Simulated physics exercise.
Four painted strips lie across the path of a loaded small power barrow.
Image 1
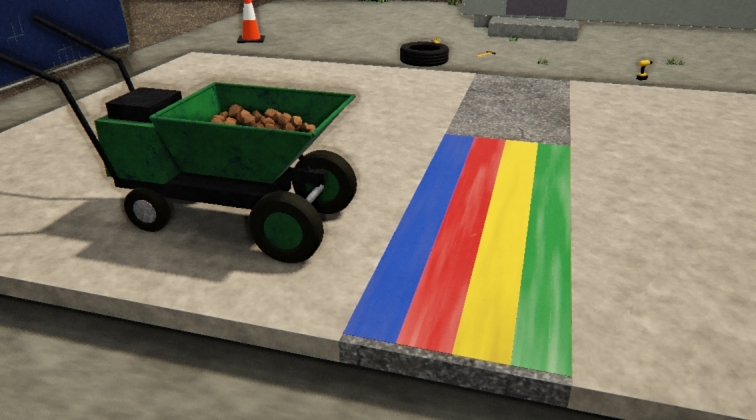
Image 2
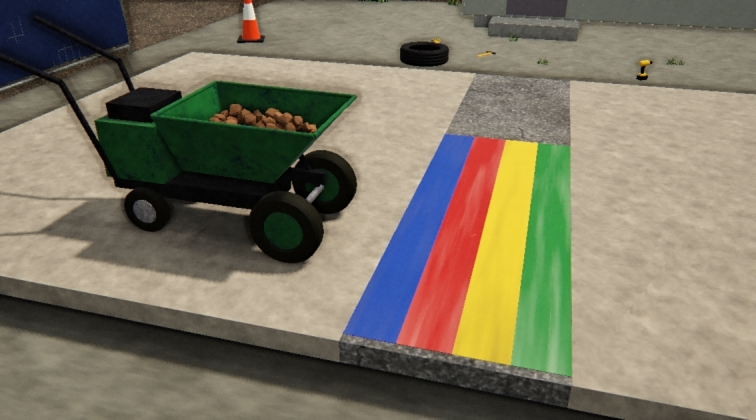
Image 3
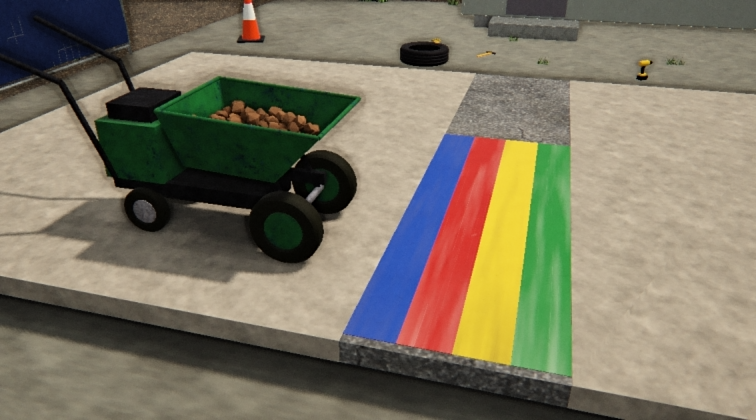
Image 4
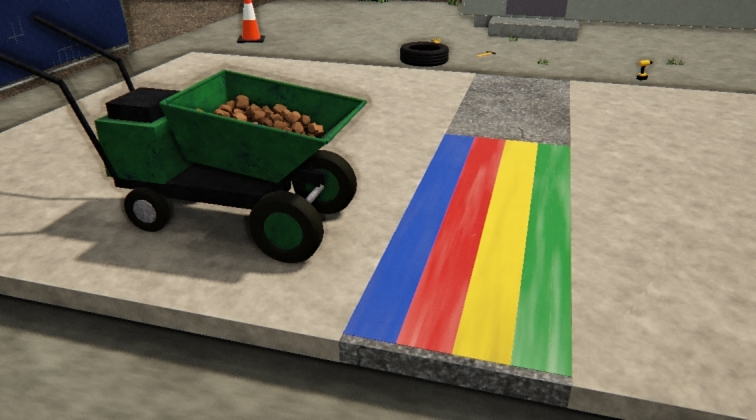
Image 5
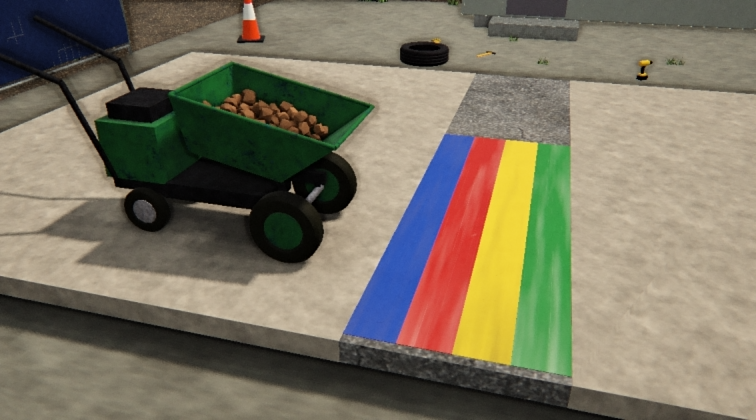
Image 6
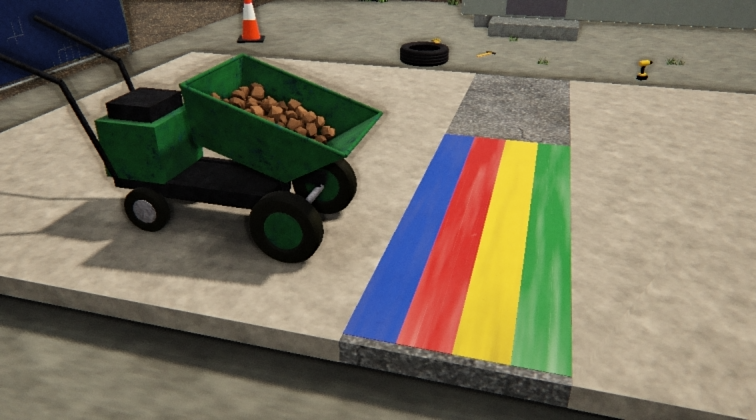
A green power barrow with black handles and a skip of brown clods stands at the left of a pale concrete slab outdoors, seen from slightly above. To its right, blue, red, yellow and green strips lie side by side, with an orange-and-white cone and a black tyre behind. The skip starts level, then slowly tilts forward to the right, its rear rising, while the wheels and camera stay still.
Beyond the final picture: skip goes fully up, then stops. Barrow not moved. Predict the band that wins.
The red one.
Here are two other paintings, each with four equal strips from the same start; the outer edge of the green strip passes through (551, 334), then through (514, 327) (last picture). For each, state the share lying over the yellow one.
I get 20 % for the first one and 20 % for the second.
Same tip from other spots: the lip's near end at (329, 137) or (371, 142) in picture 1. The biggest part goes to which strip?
I would say red the first time, then the yellow strip the next.
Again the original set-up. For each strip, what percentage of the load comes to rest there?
About: Blue strip 20, red strip 40, yellow strip 15, green strip 5 per cent.
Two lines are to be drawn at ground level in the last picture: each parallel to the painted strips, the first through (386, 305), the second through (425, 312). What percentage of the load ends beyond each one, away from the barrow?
The first comes to 90 %, the second to 50 %.
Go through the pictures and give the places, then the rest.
Lip of the skip (312, 136), level; top of the load (236, 127), clay clods; blue strip (386, 301); red strip (436, 309); yellow strip (489, 318); green strip (543, 328), in the first frame.
Lip of the skip (314, 136), level; top of the load (237, 127), in the second frame.
Lip of the skip (319, 139), tipped barely; top of the load (240, 124), in the third frame.
Lip of the skip (326, 142), tipped a little; top of the load (238, 118), in the fourth frame.
Lip of the skip (335, 148), tipped a little; top of the load (229, 113), in the fifth frame.
Lip of the skip (345, 156), tipped clearly; top of the load (237, 107); blue strip (386, 301); red strip (436, 309); yellow strip (489, 318); green strip (543, 328), in the sixth frame.
Just after the last frame, skip tipped steeply; every one in the skip.
A moment on, skip tipped right over; roughly two thirds in the skip; about a tenth over the blue strip; roughly a quarter over the red strip; just a few falling.
Further on, skip tipped right over; about a tenth in the skip; roughly a quarter over the blue strip; roughly a third over the red strip; roughly a quarter over the yellow strip; about a tenth over the green strip; just a few off the paint.
When it is over, skip tipped right over; about a tenth in the skip; roughly a quarter over the blue strip; roughly a third over the red strip; roughly a quarter over the yellow strip; about a tenth over the green strip; about a tenth off the paint.
